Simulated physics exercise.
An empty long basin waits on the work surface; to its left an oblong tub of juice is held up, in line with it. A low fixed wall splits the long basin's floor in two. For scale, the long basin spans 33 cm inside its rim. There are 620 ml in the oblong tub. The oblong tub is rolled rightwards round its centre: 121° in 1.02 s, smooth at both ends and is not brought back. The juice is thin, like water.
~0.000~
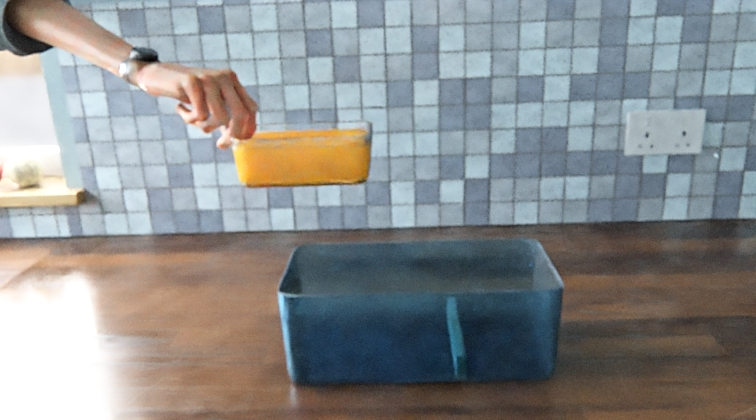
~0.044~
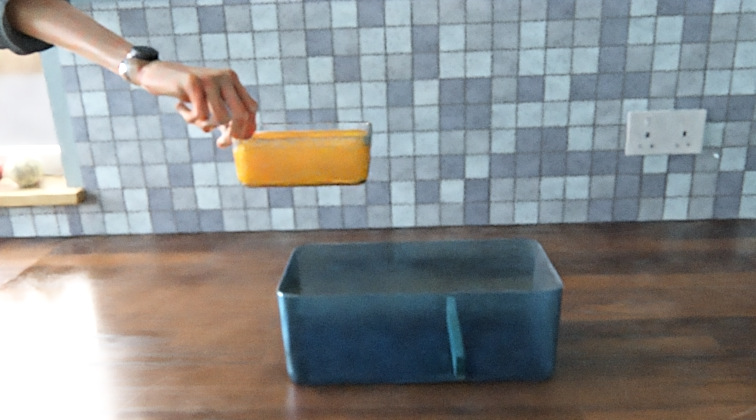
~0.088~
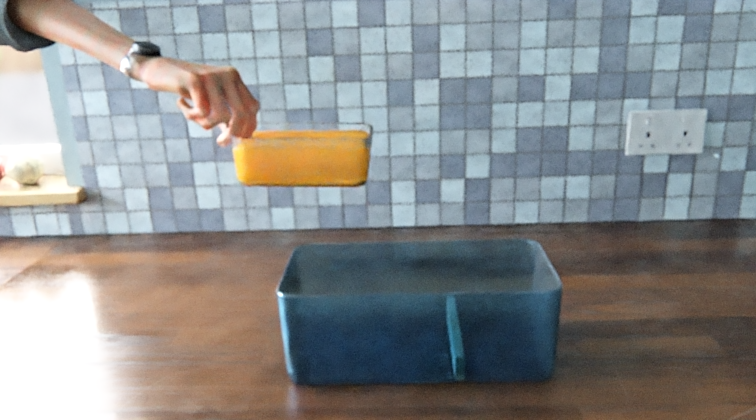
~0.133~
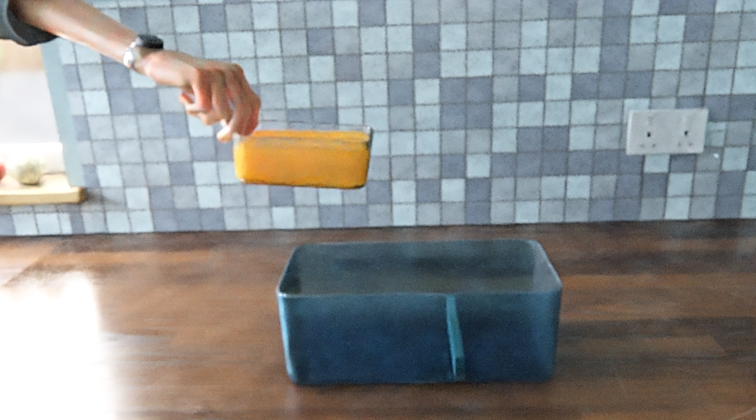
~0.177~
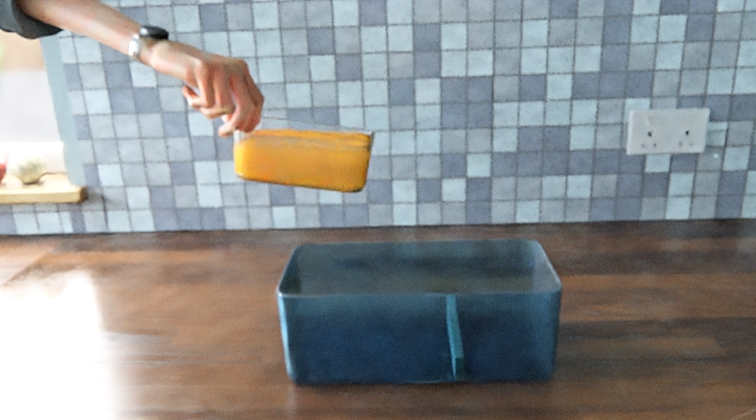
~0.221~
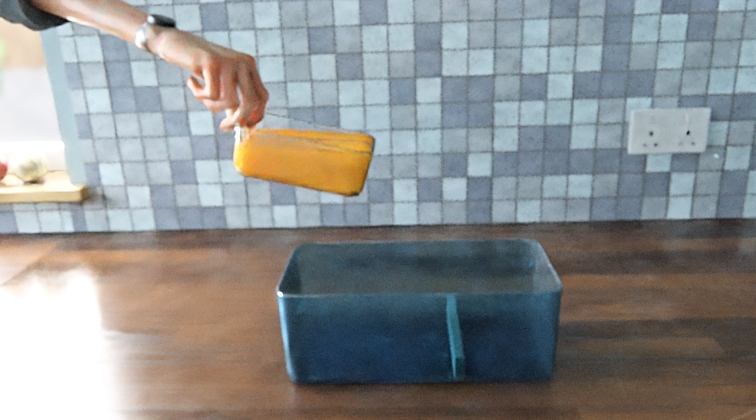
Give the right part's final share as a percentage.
About 15 per cent.
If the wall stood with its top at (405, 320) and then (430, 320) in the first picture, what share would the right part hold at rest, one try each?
In turn about 75 and 55 per cent.
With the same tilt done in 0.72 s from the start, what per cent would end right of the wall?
In that case some 15 per cent.
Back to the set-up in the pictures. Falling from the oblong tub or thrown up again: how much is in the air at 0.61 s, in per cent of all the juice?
Near 46 in a hundred.
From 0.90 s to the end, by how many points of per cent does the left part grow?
About 1 per cent.
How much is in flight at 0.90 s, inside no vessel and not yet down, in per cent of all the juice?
Some 3 per cent.
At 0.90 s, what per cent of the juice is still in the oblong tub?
About 1 per cent.
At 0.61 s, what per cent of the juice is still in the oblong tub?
About 16 per cent.
Then, 0.61 s in, the tilt is 79° and 16 per cent is still to pour, 35 is left of the wall and 4 right of it.
Then, 0.90 s in, the tilt is 117° and 1 per cent is still to pour, 83 is left of the wall and 12 right of it.
Then, 1.20 s in, the tilt is 121° and 0 per cent is still to pour, 85 is left of the wall and 13 right of it.
Then, 1.52 s in, the tilt is 121° and 0 per cent is still to pour, 84 is left of the wall and 15 right of it.
Finally, 84 per cent lies left of the wall, 15 right of it and 2 outside.
